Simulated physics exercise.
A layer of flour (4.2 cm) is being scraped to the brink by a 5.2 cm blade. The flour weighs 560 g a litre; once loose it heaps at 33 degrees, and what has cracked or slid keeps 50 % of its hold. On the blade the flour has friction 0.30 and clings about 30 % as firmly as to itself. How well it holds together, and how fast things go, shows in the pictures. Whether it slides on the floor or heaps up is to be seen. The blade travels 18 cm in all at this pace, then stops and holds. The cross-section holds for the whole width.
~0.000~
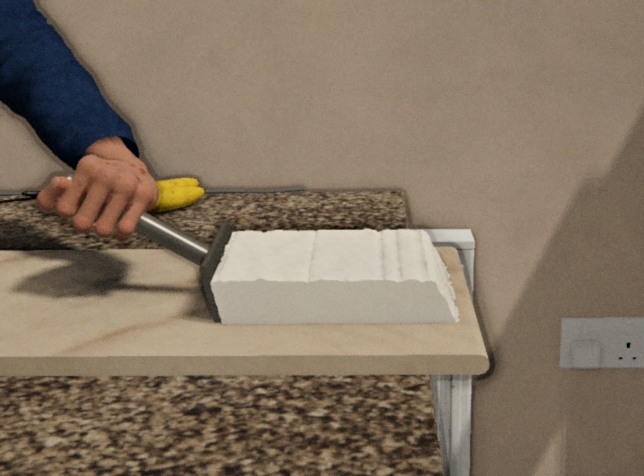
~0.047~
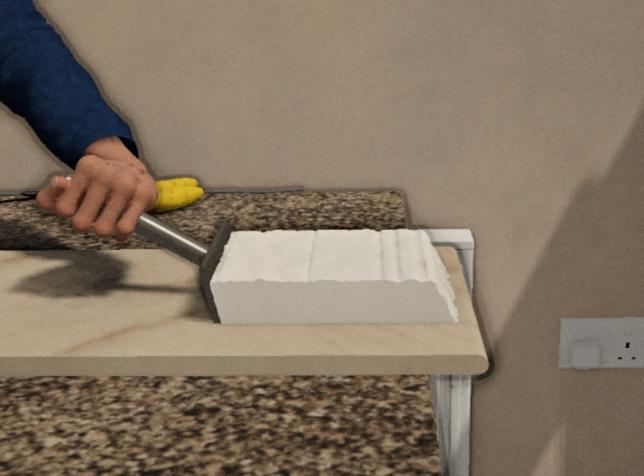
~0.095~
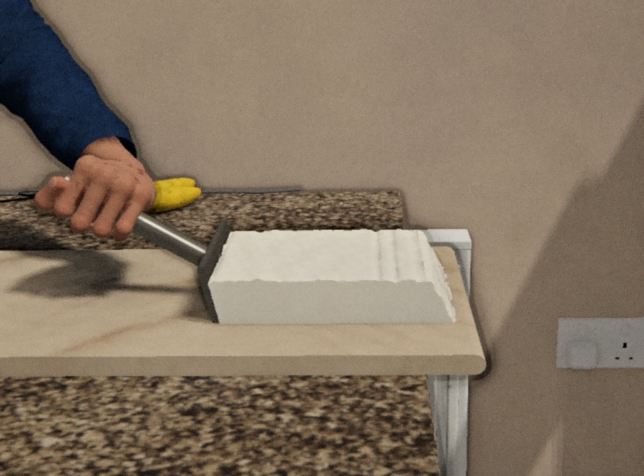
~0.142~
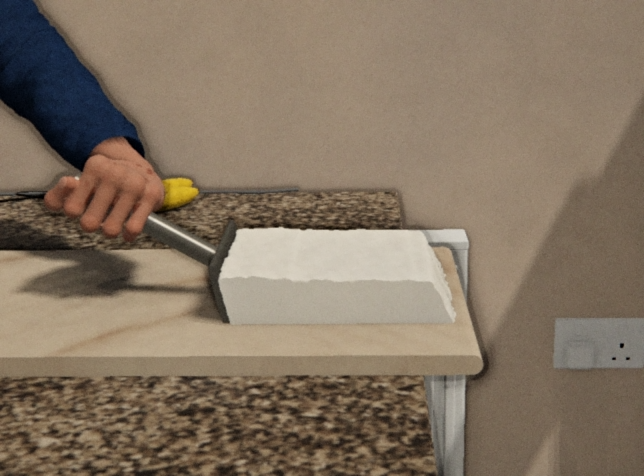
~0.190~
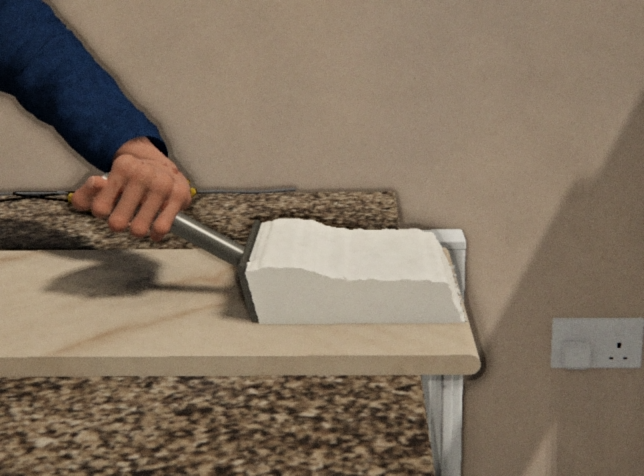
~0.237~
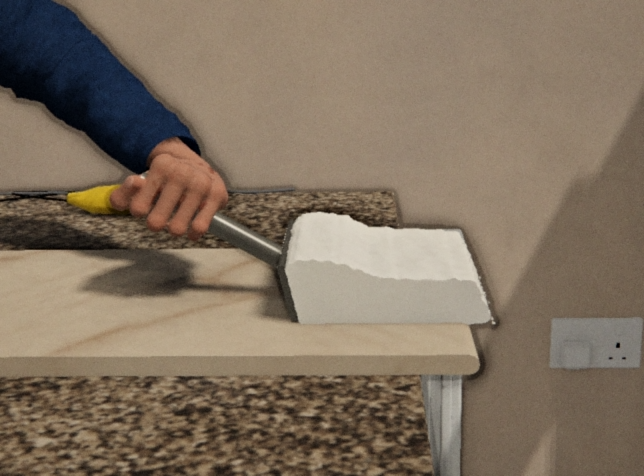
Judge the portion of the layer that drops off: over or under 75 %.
The portion of the layer that drops off is over 75 %.
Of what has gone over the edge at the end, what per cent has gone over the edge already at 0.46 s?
Some 60 per cent.
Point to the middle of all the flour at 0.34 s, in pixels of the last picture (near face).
Near (471, 306).
After 0.34 s, 0 % has gone over the edge.
After 0.46 s, 51 % has gone over the edge.
After 0.57 s, 79 % has gone over the edge.
After 0.69 s, 86 % has gone over the edge.
After 0.82 s, at the end, 86 % has gone over the edge.
